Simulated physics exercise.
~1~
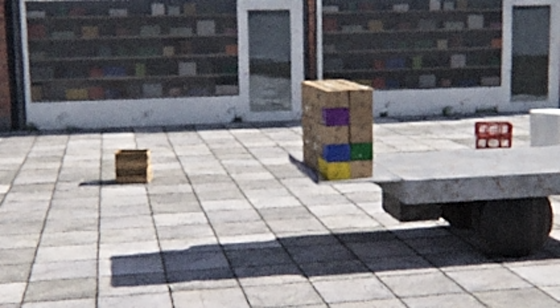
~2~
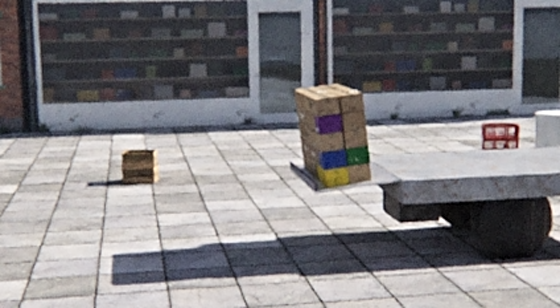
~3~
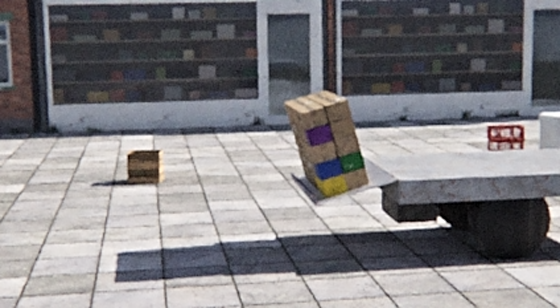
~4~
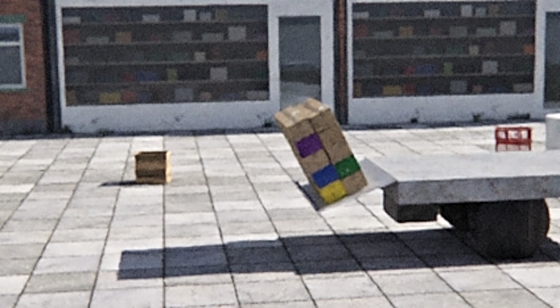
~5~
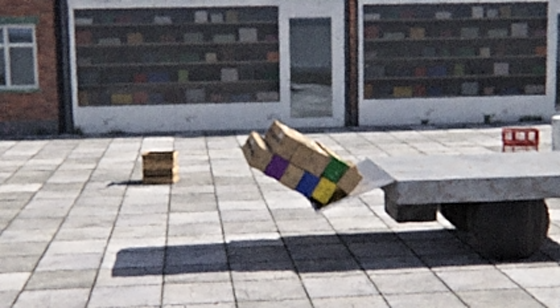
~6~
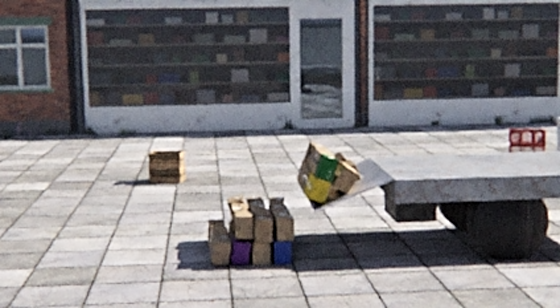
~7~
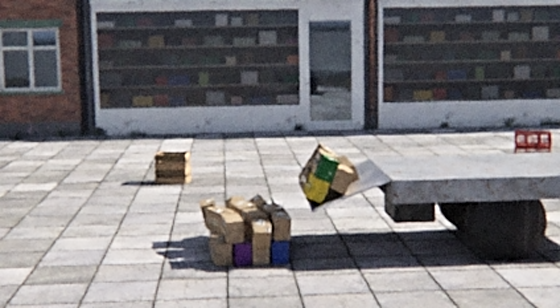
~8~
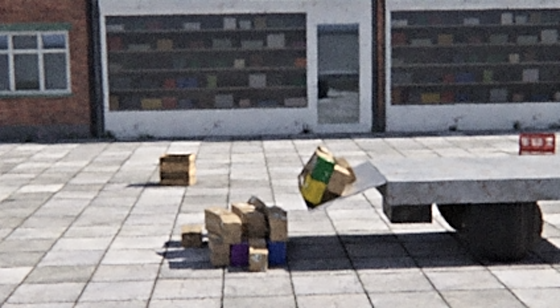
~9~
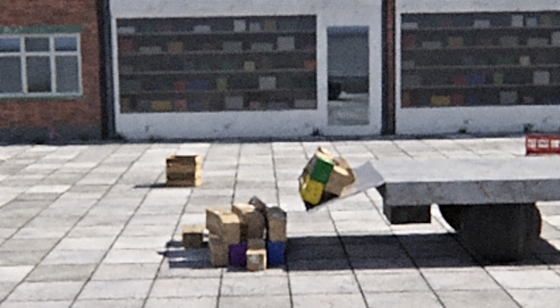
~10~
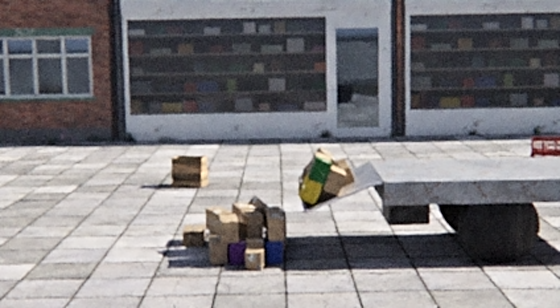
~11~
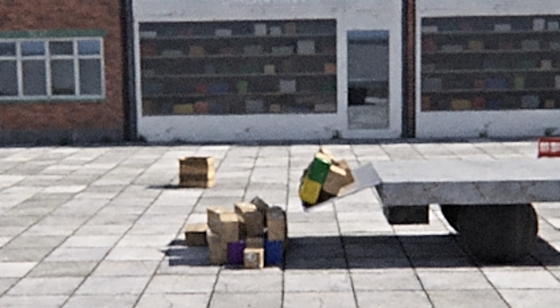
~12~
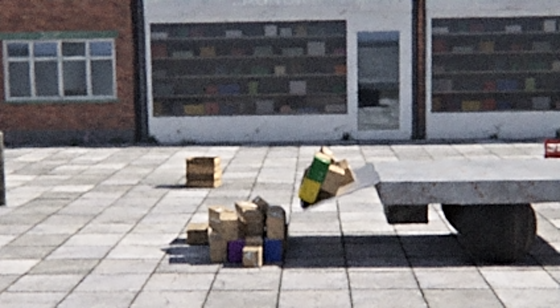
On a sunlit paved yard before a brick building with wide shelf-filled windows, seen from the side as the view drifts slightly, a flat-bed stands at right. A tall stack of tan parcels, with purple, blue, green and yellow ones among them, sits on a flap at its left end, and a small box rests on the paving behind. The flap dips leftward and the stack leans, then topples over its lower edge. Most parcels, including the purple and blue, drop into a heap on the paving. The yellow and green parcels stay tilted on the sloping flap with a few others.
